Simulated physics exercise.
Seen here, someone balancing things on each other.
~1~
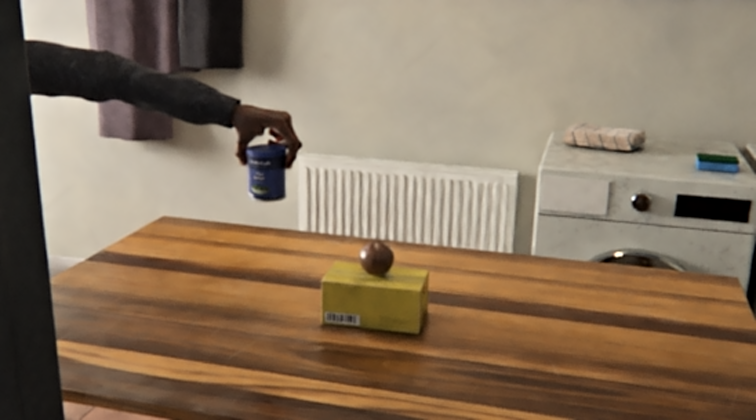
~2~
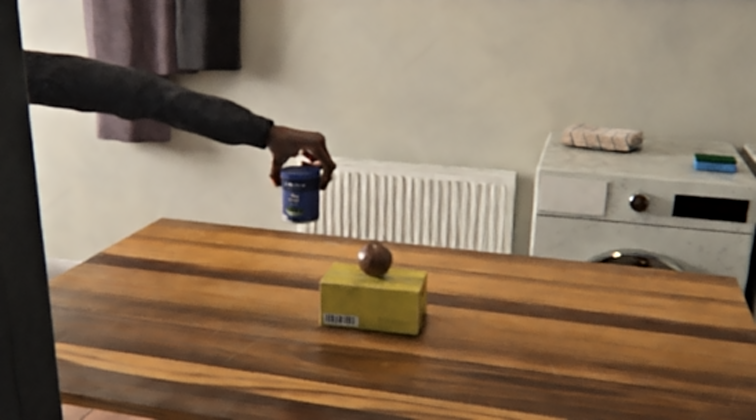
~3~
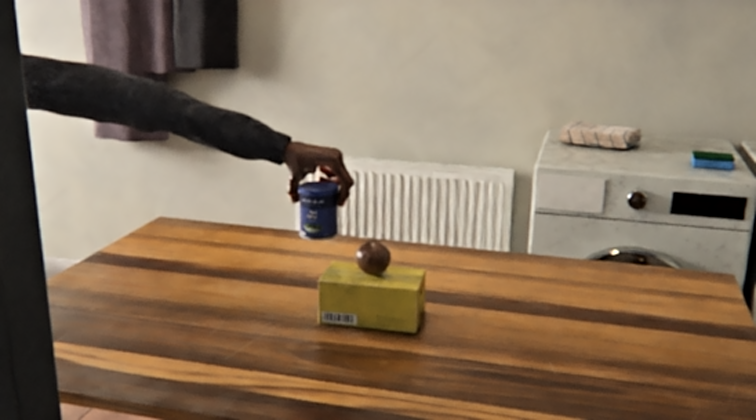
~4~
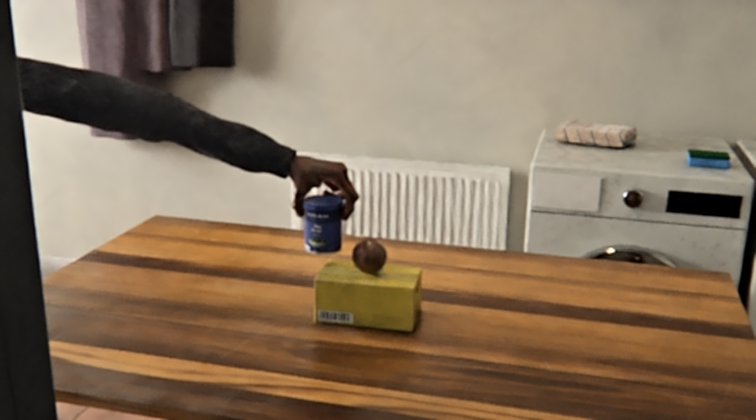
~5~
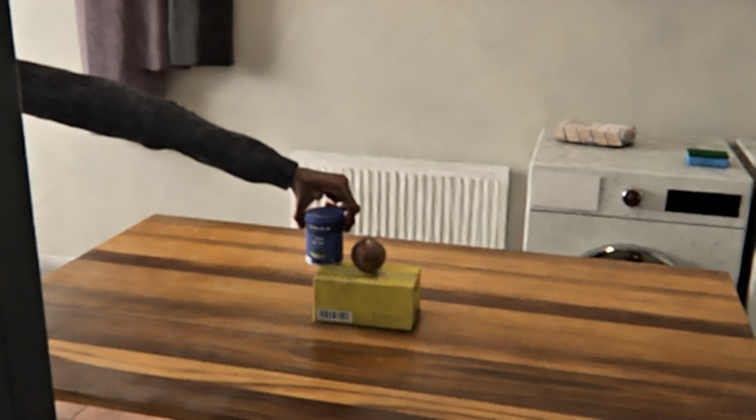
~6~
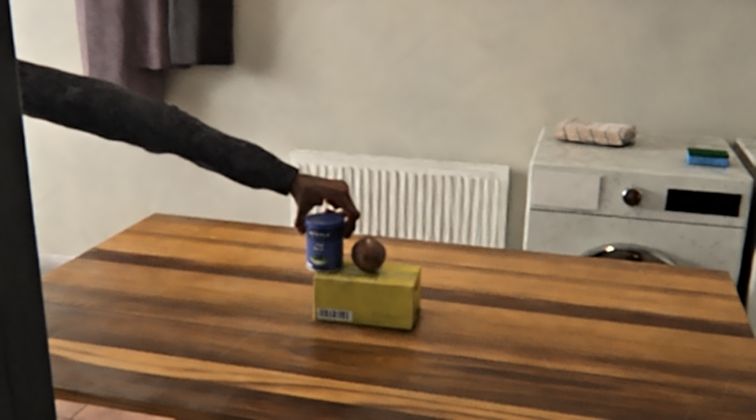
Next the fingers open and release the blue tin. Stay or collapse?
The pile holds.
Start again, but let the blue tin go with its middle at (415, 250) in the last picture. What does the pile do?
Then it stays up.
Then, 0.20 s after the last picture, nothing has stirred.
Then, 0.70 s after the last picture, blue tin resting near (325, 242).
At rest, all 3 in place. Seen from the same camera at the end, blue tin near (325, 242). The pile keeps its balance.
